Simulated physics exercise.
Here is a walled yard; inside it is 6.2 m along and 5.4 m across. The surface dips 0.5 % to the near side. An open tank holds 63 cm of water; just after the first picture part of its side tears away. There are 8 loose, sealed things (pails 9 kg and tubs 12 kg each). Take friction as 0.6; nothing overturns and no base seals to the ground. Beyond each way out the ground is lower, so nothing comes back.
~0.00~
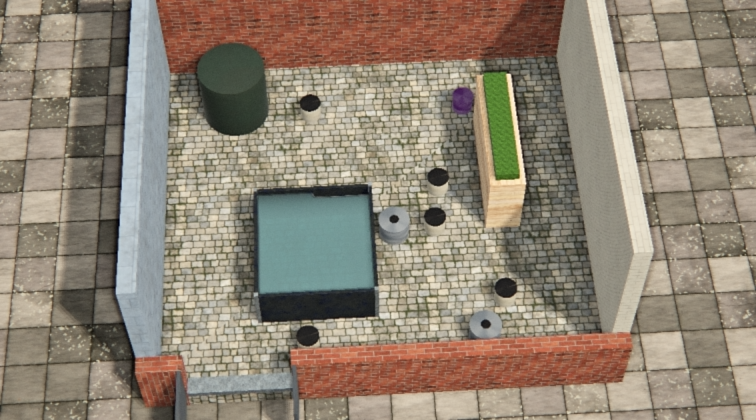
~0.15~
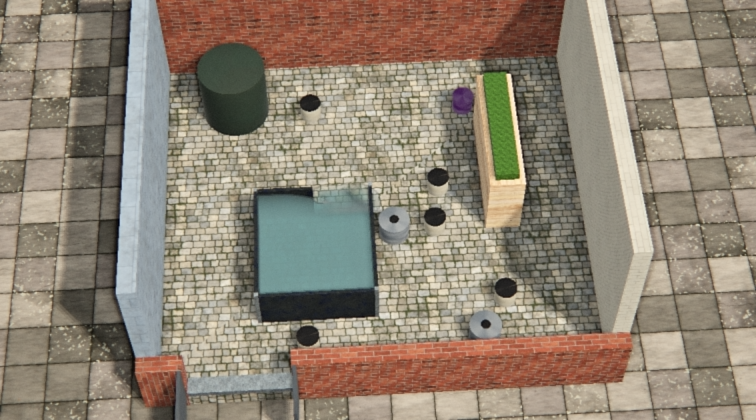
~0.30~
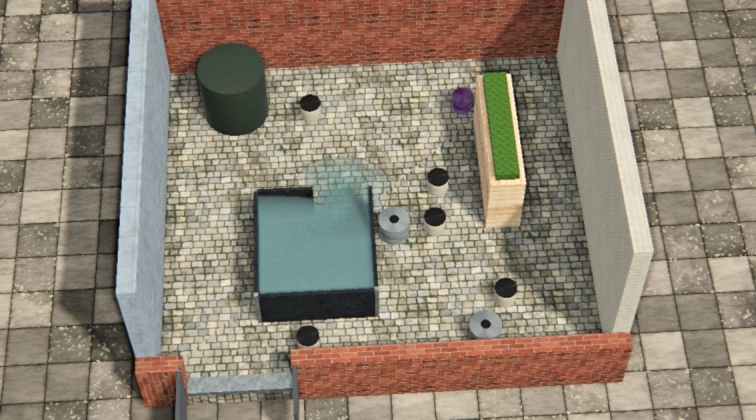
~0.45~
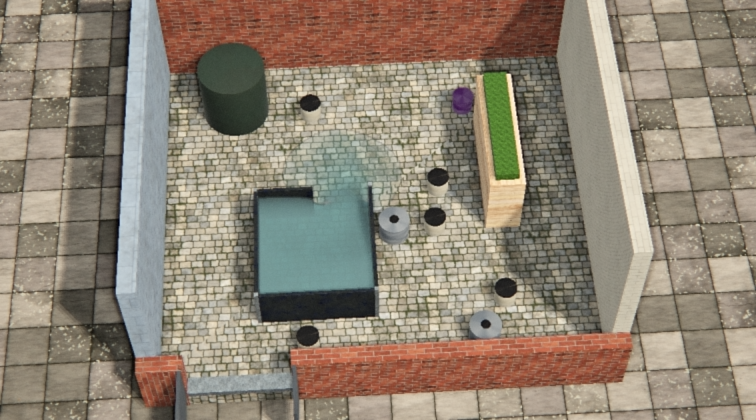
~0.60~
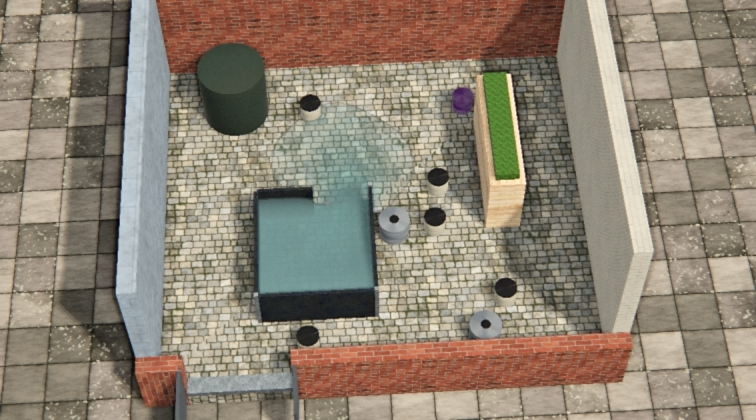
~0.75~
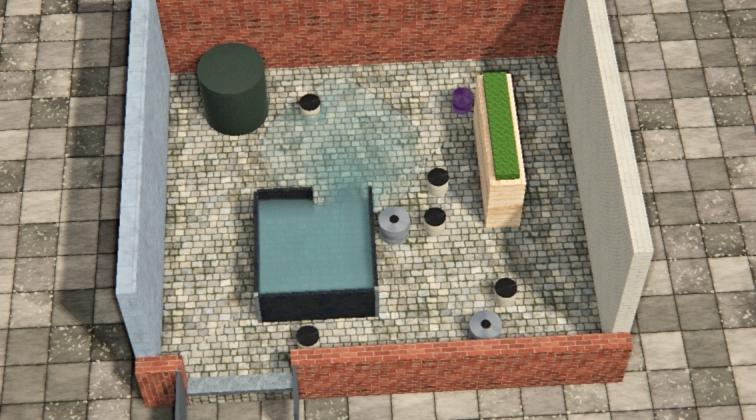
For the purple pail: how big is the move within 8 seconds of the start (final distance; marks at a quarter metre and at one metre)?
The purple pail gets carried off.
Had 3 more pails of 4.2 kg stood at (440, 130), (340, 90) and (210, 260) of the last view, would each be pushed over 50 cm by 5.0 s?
In that order: Over, more, less.
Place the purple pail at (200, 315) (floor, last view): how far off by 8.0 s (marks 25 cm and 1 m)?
It stays put.
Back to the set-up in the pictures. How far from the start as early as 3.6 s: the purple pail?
About 100 cm.
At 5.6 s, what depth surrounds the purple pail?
Roughly 7 cm.
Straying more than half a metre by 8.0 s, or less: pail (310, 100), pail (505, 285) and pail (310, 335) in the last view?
In that order: Over, less, less.
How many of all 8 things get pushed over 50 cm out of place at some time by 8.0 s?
I count 2.
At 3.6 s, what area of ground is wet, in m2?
Some 18 m2.
After 1.6 s the purple pail is near (464, 94), 0.0 m from its start, aground; 0 of 8 are out; 0 afloat.
After 3.6 s the purple pail is near (528, 87), 1.0 m from its start, aground; 0 of 8 are out; 0 afloat.
After 5.6 s the purple pail is near (535, 144), 1.4 m from its start, aground; 0 of 8 are out; 0 afloat.
After 8.0 s the purple pail is near (541, 198), 2.2 m from its start, aground; 0 of 8 are out; 0 afloat.
